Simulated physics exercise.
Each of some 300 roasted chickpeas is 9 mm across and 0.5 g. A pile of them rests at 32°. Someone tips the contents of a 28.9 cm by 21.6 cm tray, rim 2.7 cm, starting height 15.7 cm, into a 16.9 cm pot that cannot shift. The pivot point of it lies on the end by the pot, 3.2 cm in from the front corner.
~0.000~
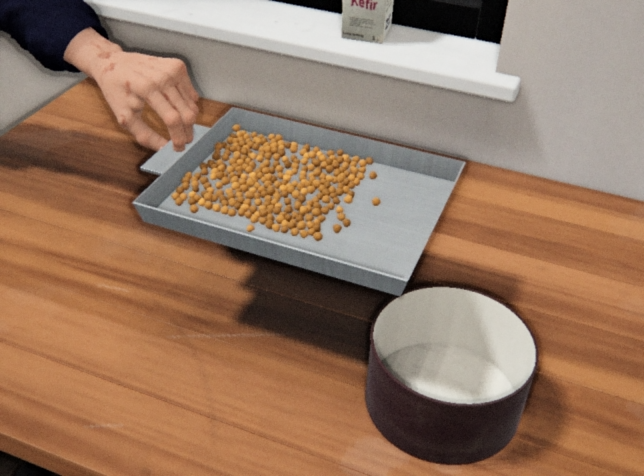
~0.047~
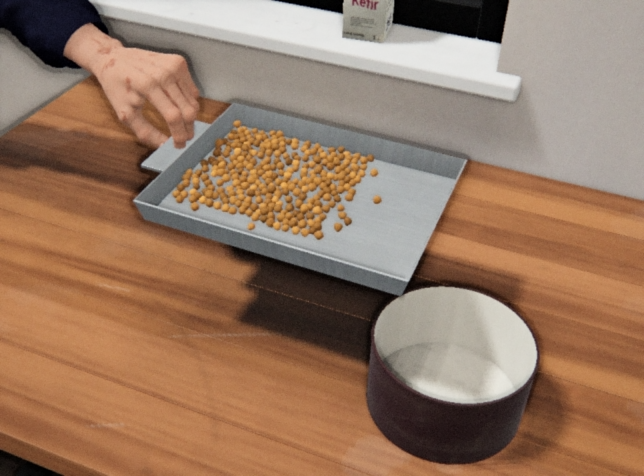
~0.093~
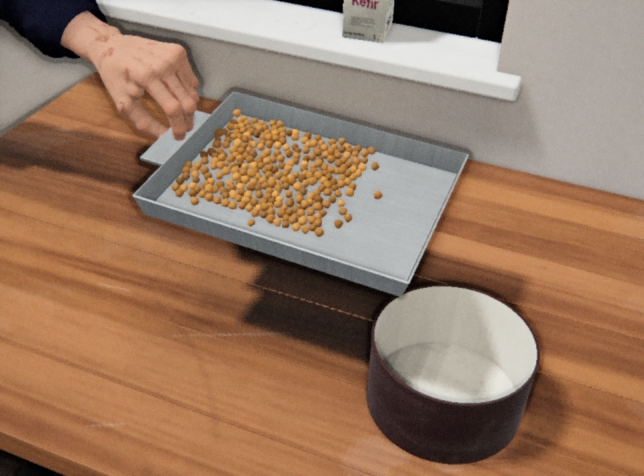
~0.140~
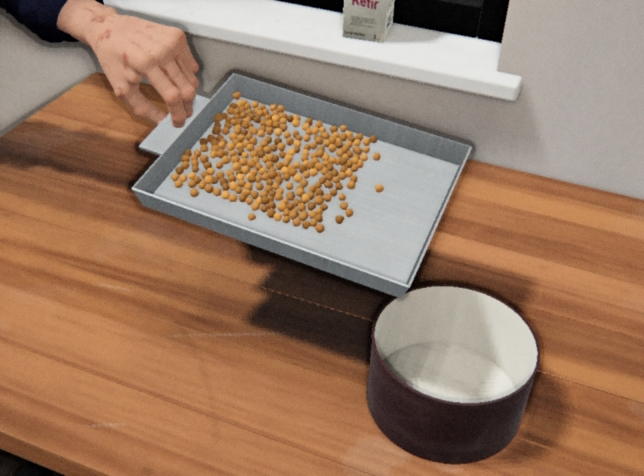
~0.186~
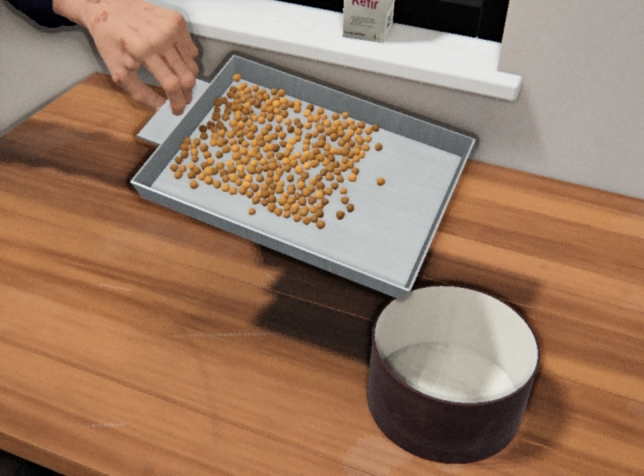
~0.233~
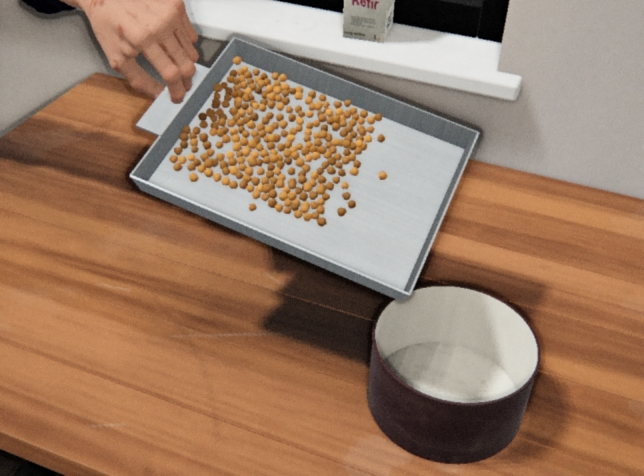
On a wooden counter, a hand steadily tilts a metal tray of chickpeas toward a pot.
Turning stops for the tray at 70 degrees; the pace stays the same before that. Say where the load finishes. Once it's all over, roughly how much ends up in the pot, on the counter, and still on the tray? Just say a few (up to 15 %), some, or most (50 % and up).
Pot: Some, counter: Some, tray: Some.
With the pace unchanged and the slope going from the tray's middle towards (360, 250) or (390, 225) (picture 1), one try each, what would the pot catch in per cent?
About 65 and 20 per cent.
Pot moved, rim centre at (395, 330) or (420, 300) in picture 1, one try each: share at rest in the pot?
About 45 percent the first time and about 0 percent the second.
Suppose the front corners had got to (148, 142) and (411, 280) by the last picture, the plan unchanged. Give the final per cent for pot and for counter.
Split: Pot = 50, counter = 5.
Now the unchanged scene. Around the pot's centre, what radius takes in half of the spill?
About 16 centimetres.
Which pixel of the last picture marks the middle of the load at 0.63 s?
Look near (334, 232) in the last picture.
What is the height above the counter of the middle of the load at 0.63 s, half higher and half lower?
Height: Around 22 cm.
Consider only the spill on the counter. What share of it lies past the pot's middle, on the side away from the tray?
Some 40 per cent of the spill lies beyond the centre.
Then, at 0.47 s, tilt 45 degrees; the tray holds 100 %, the pot 0 %.
Then, at 0.63 s, tilt 63 degrees; the tray holds 100 %, the pot 0 %.
Then, at 0.91 s, tilt 70 degrees; the tray holds 55 %, the pot 20 %.
In the end, at 2.1 s, pot 35 %, counter 30 %, tray 40 %.
